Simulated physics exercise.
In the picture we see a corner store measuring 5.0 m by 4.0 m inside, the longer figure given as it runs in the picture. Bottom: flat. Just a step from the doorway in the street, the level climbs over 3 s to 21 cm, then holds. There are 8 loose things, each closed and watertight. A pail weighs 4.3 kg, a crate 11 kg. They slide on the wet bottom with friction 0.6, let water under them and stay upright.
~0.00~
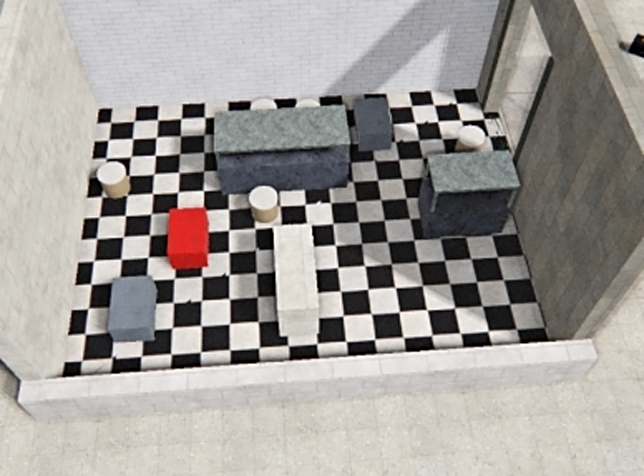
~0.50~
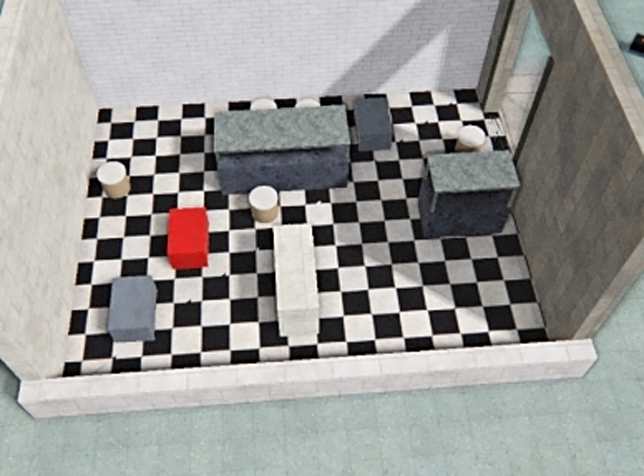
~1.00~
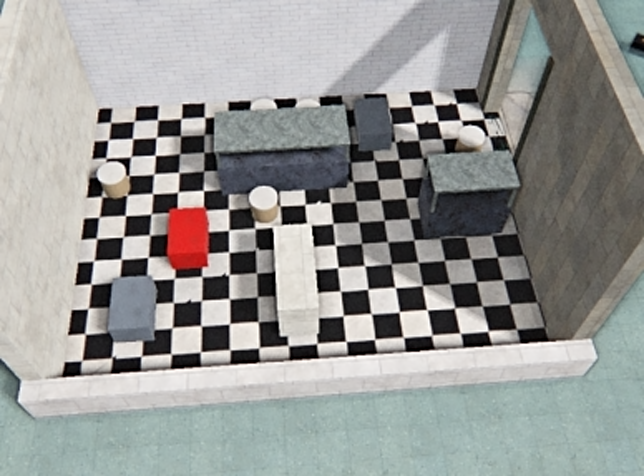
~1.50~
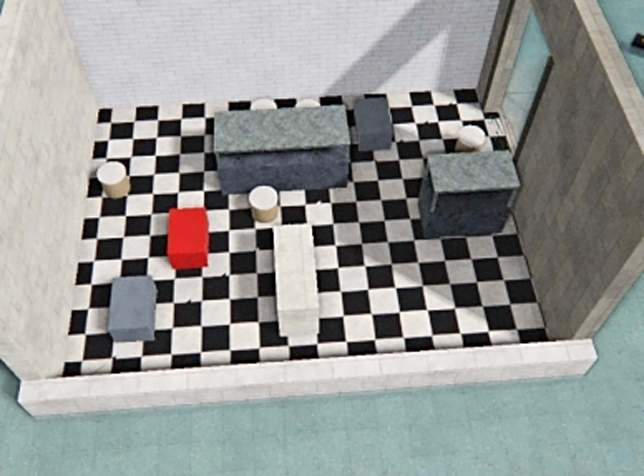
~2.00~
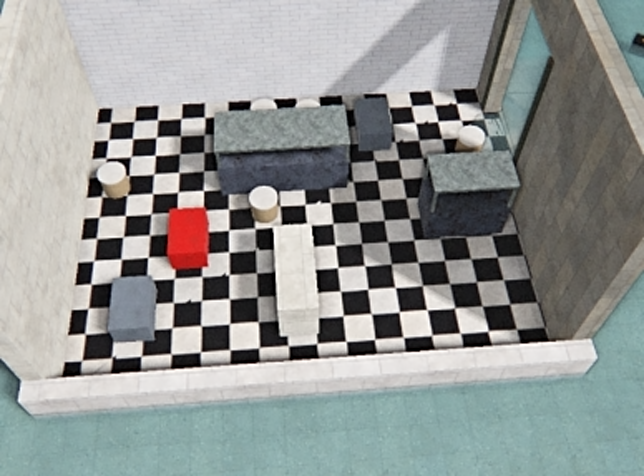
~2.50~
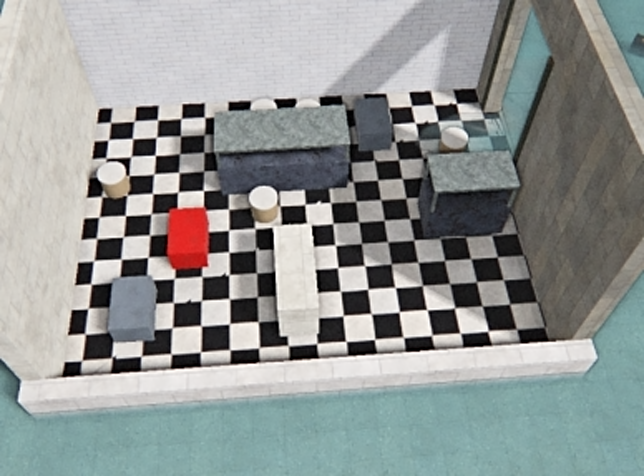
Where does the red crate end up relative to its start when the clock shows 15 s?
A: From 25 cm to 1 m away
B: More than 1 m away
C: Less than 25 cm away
From 25 cm to 1 m away (A).
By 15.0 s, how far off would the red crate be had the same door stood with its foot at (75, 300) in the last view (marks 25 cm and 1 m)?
In that case the red crate goes a long way.
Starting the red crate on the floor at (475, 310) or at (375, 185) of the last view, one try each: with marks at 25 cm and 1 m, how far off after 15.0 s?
At the first spot it edges a bit, and at the second it winds up well off.
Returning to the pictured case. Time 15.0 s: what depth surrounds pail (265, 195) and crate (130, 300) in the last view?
Around 12 cm and 11 cm.
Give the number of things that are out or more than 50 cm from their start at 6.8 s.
At that time I count 4.
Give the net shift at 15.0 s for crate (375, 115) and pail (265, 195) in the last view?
Respectively 350 and 200 cm.
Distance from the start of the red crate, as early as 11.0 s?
Shift by then: About 30 cm.
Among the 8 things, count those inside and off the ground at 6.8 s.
At that moment 1.
After 3.5 s the red crate is near (187, 230), 0.0 m from its start, aground; 0 afloat.
After 6.8 s the red crate is near (187, 230), 0.0 m from its start, aground; 1 afloat.
After 11.0 s the red crate is near (177, 250), 0.3 m from its start, afloat; 7 afloat.
After 15.0 s the red crate is near (157, 195), 0.6 m from its start, afloat; 8 afloat.
